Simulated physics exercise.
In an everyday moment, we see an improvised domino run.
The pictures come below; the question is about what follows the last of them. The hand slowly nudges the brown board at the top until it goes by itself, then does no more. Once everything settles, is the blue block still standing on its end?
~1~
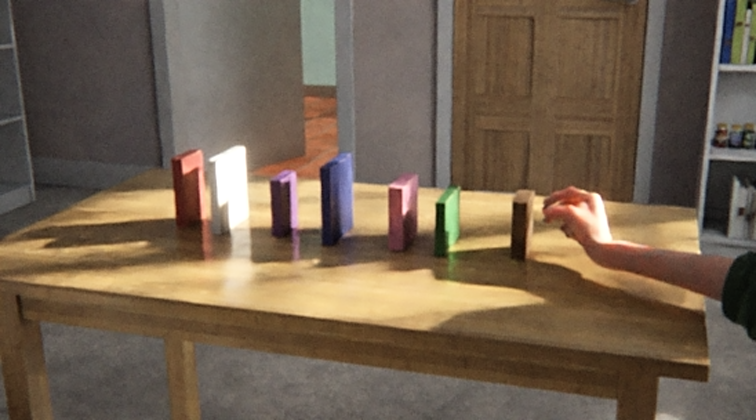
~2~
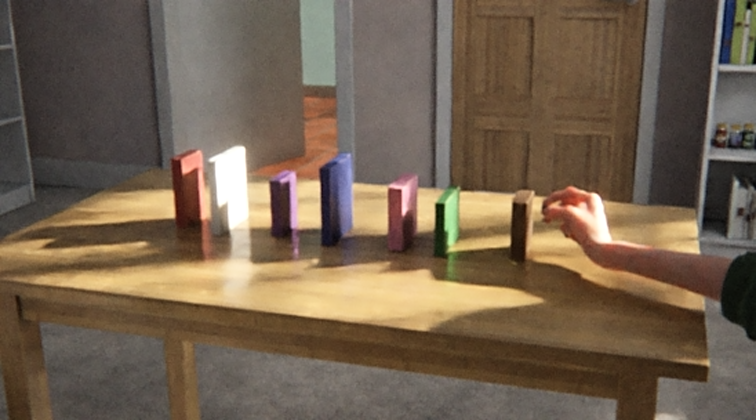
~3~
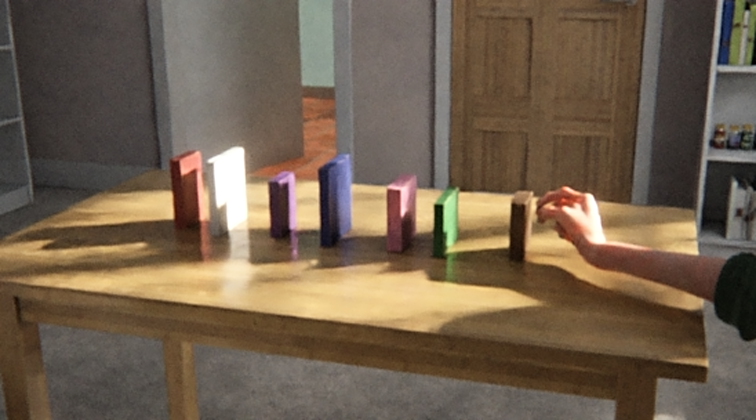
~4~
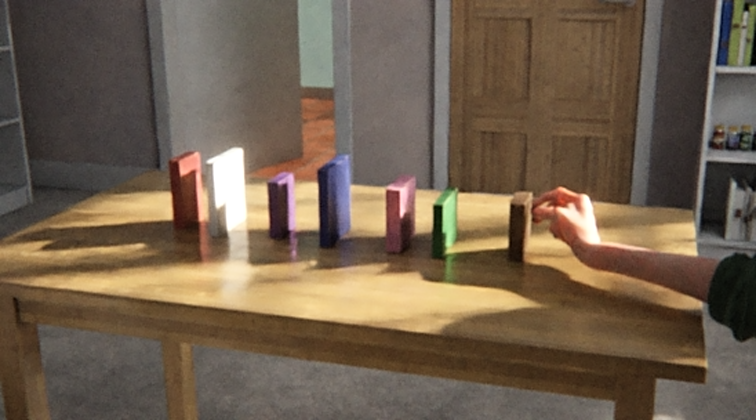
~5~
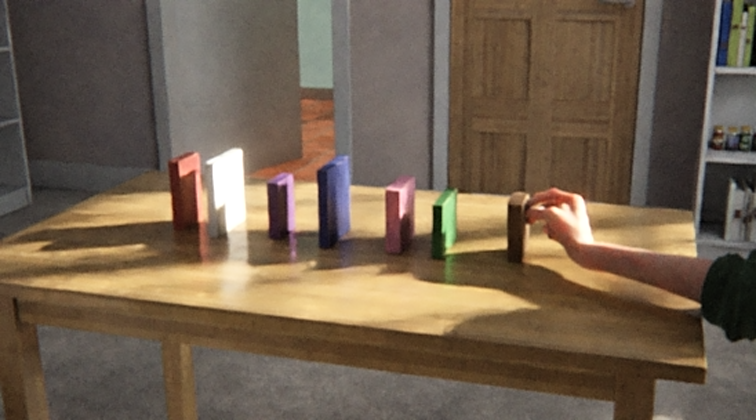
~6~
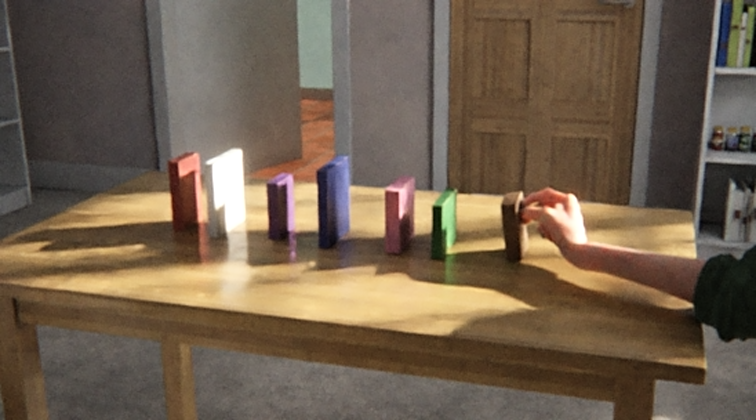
Yes, I expect it to hold its balance.
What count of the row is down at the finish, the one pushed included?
1.
Then, 0.20 s later than the last frame, brown board 27° over.
Then, 0.30 s later than the last frame, brown board 57° over.
Then, 0.40 s later than the last frame, brown board 90° over.
When it is over, all 5 as before. End places, in pixels of the last picture, blue block near (334, 201).
